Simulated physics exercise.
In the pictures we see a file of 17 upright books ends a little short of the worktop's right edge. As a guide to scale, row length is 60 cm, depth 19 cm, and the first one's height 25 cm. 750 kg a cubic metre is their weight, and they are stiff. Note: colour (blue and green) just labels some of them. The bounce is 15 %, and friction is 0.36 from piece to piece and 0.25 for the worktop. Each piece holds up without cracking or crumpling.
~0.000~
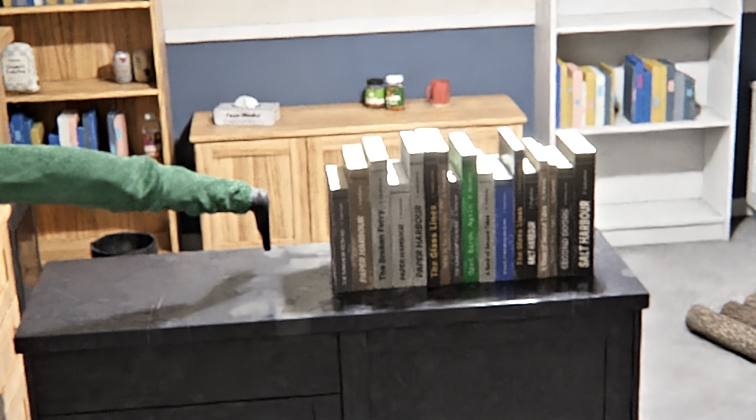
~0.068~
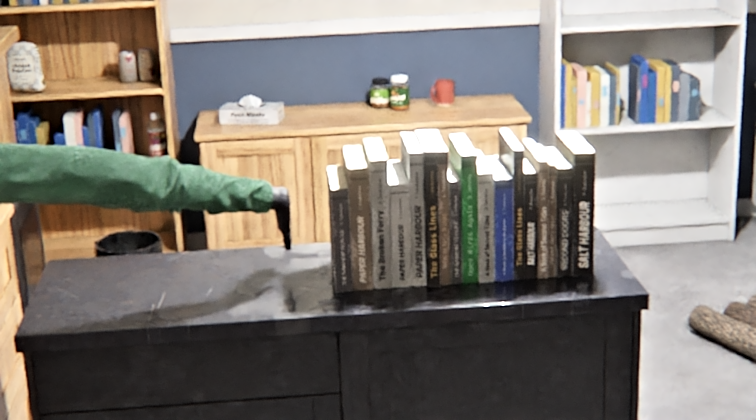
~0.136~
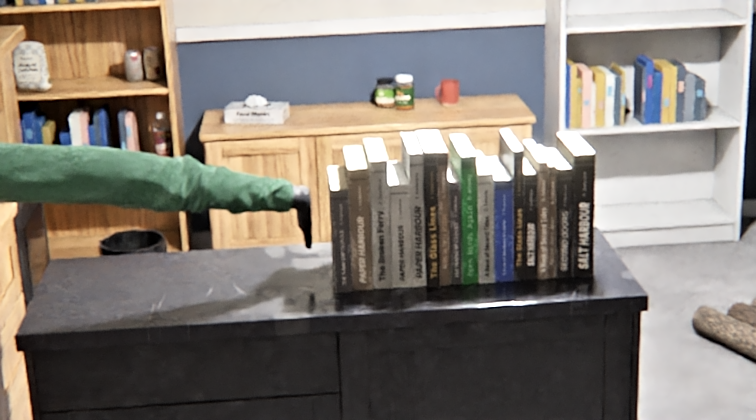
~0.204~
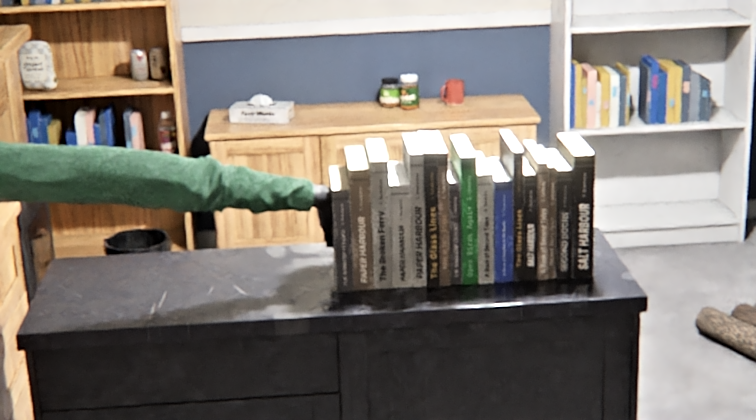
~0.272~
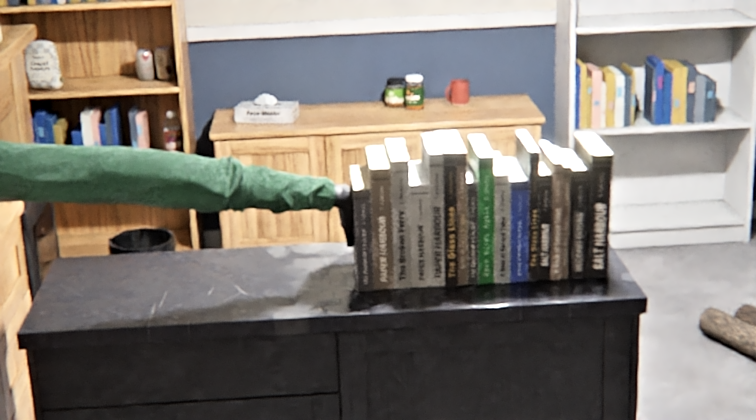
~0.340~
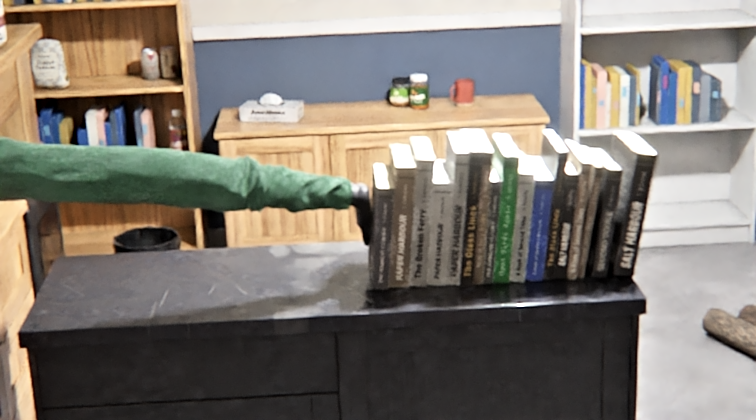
A green-sleeved arm reached in from the left across a dark worktop and pushed the end of a row of upright books, sliding the whole row rightward until the books leaned slightly.
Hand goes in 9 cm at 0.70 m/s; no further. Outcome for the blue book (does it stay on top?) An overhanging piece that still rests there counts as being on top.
Down.
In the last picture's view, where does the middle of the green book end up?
Resting position, last image: About (581, 232).
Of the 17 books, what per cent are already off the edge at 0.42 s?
By then, 0 per cent.
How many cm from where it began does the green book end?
Roughly green 30.
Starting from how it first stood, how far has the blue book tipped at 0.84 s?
I'd estimate close to 70°.
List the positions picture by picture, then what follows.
In the first frame (places mark the middle of the side facing us; the camera moves round a little), hand (256, 211) 14 cm from the first; blue book (504, 230); green book (470, 220); nothing disturbed.
In the second frame, hand (278, 210) 9 cm from the first; blue book (504, 231).
In the third frame, hand (298, 209) 45 mm from the first; blue book (504, 232).
In the fourth frame, hand (319, 208) 3 mm in; blue book (504, 232).
In the fifth frame, hand (340, 207) 50 mm in; blue book (520, 232) shifted 37 mm; green book (487, 221) shifted 39 mm; 17 disturbed, none off the edge.
In the sixth frame, hand (357, 206) 9 cm in; blue book (539, 231) leaning 6°; green book (507, 220) leaning 5°; steepest lean 9°, the book at (636, 216); 17 disturbed, none off the edge.
After 0.42 s, none of the 17 books off the edge, 17 disturbed; blue book leaning 19°; green book leaning 20°.
After 0.60 s, 1 of the 17 books off the edge; blue book leaning 46°; green book leaning 46°.
After 0.84 s, 5 of the 17 books off the edge; blue book leaning 72°; green book leaning 56°.
After 1.36 s, 7 of the 17 books off the edge; blue book upside down; green book leaning 65°.
By the end (1.7 s), 7 of the 17 books off the edge; blue book on its side; green book leaning 66°. As the last picture would show them, middles, green book near (581, 232).
